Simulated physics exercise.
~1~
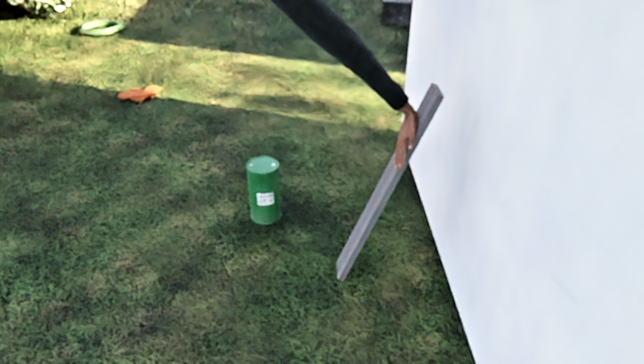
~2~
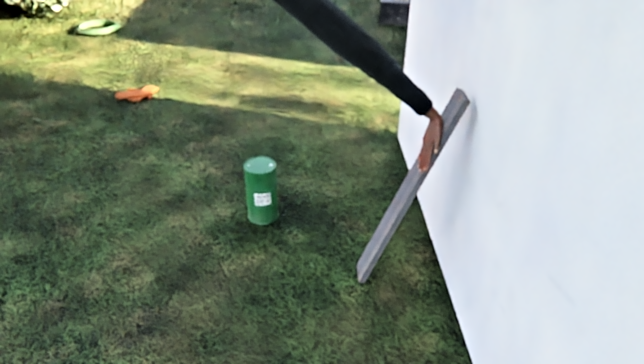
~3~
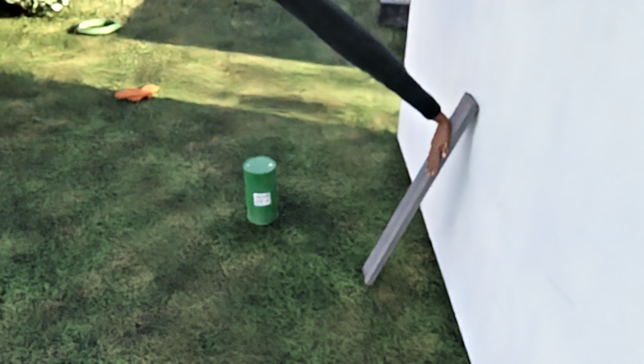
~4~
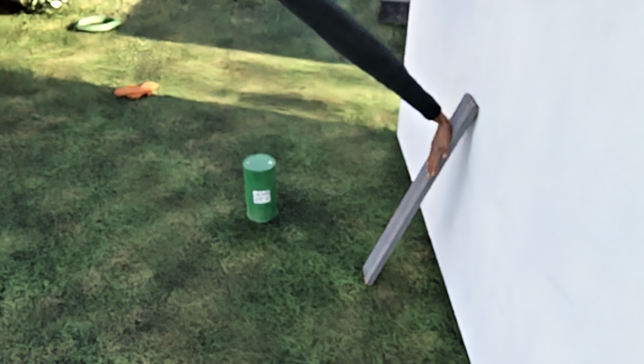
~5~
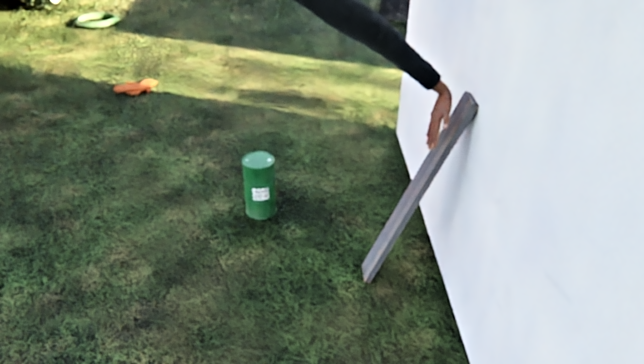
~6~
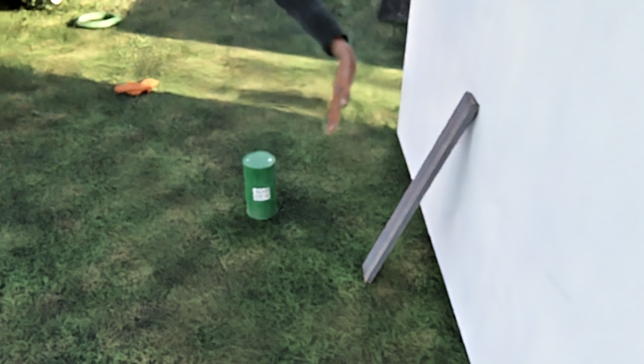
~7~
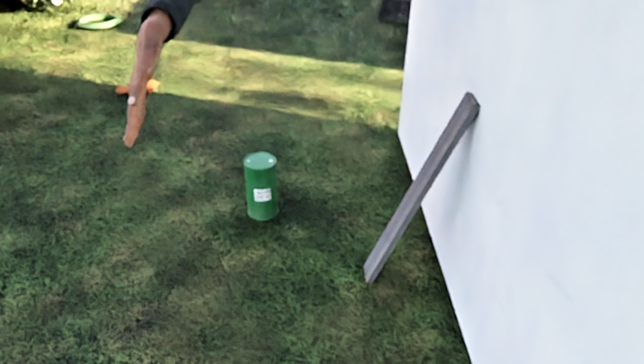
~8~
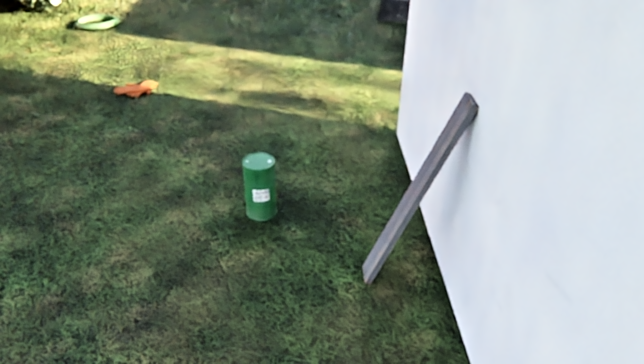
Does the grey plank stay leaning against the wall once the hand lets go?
Yes, the grey plank stays up, still leaning against the white wall after the hand has gone.
A hand leans a grey plank against a white wall and leaves it propped there.
